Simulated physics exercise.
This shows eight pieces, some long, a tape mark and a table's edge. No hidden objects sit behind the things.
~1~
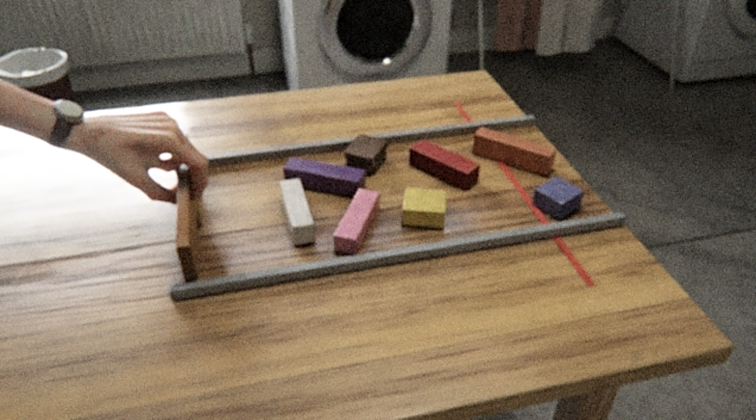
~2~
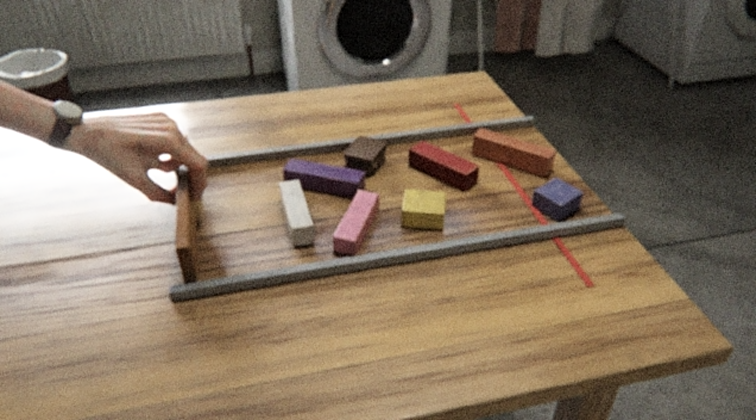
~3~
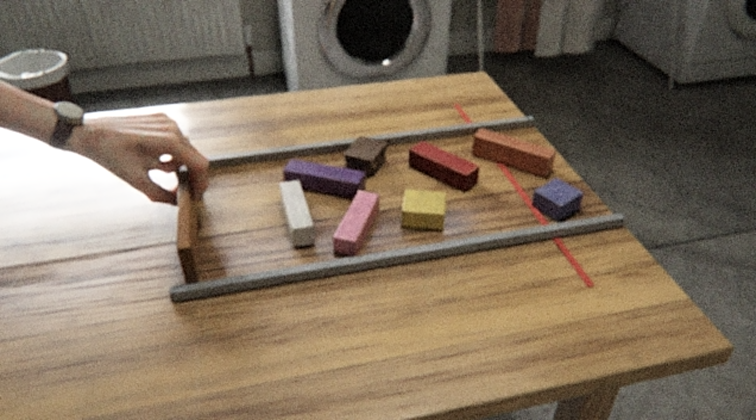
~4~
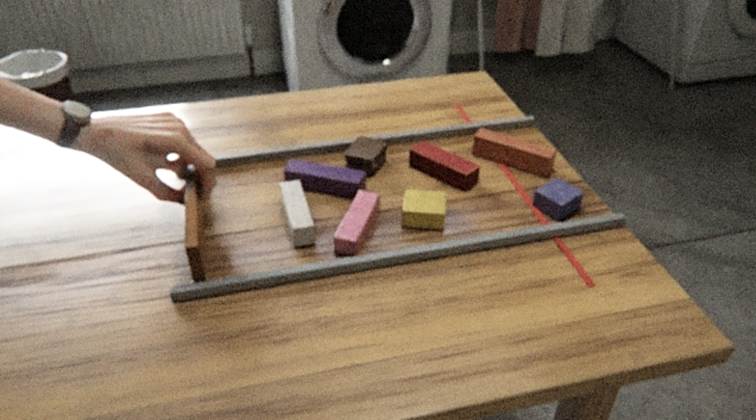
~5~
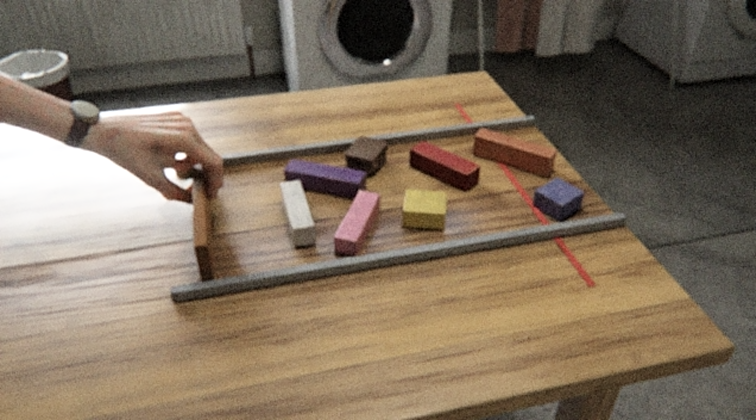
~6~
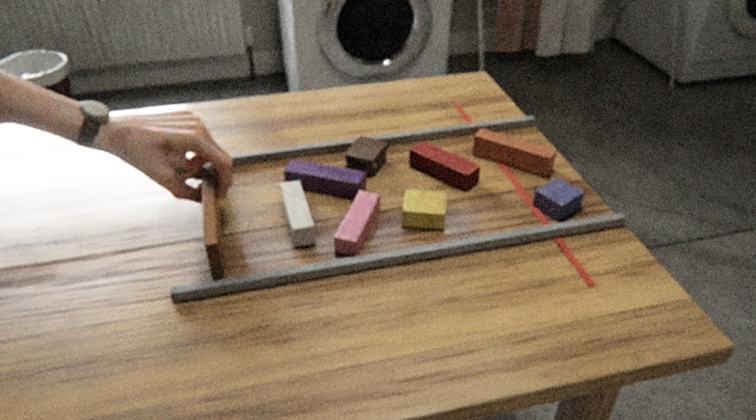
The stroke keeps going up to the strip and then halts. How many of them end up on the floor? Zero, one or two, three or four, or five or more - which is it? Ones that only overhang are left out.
The push clears one or two off the end, I'd bet.
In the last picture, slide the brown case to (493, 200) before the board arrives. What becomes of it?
Lab note: It goes off the edge.
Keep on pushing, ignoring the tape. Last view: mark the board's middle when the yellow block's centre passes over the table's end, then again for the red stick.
(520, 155) and (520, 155), roughly.
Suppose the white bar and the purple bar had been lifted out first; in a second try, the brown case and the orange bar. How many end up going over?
The first try gives 0, the second gives 1.
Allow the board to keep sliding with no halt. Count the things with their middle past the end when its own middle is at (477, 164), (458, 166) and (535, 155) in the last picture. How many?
Taking the places in turn, the counts are 0, 0 and 4.
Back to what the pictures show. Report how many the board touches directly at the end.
Contact count: 2.
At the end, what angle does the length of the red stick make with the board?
Some 35 degrees.
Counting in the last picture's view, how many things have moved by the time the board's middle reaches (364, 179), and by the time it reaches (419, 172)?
Respectively 5 and 6.
Soon after, none off yet; blue block at rest near (558, 199); orange bar at rest near (513, 152); red stick at rest near (444, 166).
Then, none off yet; blue block at rest near (558, 199); orange bar at rest near (513, 152); red stick moving near (448, 166).
Further on, none off yet; blue block moved about its own width near (590, 198); orange bar moved a little near (533, 149); red stick moved about its own width near (518, 157).
At rest, the number that fall off is one or two; fallen, orange bar and blue block.
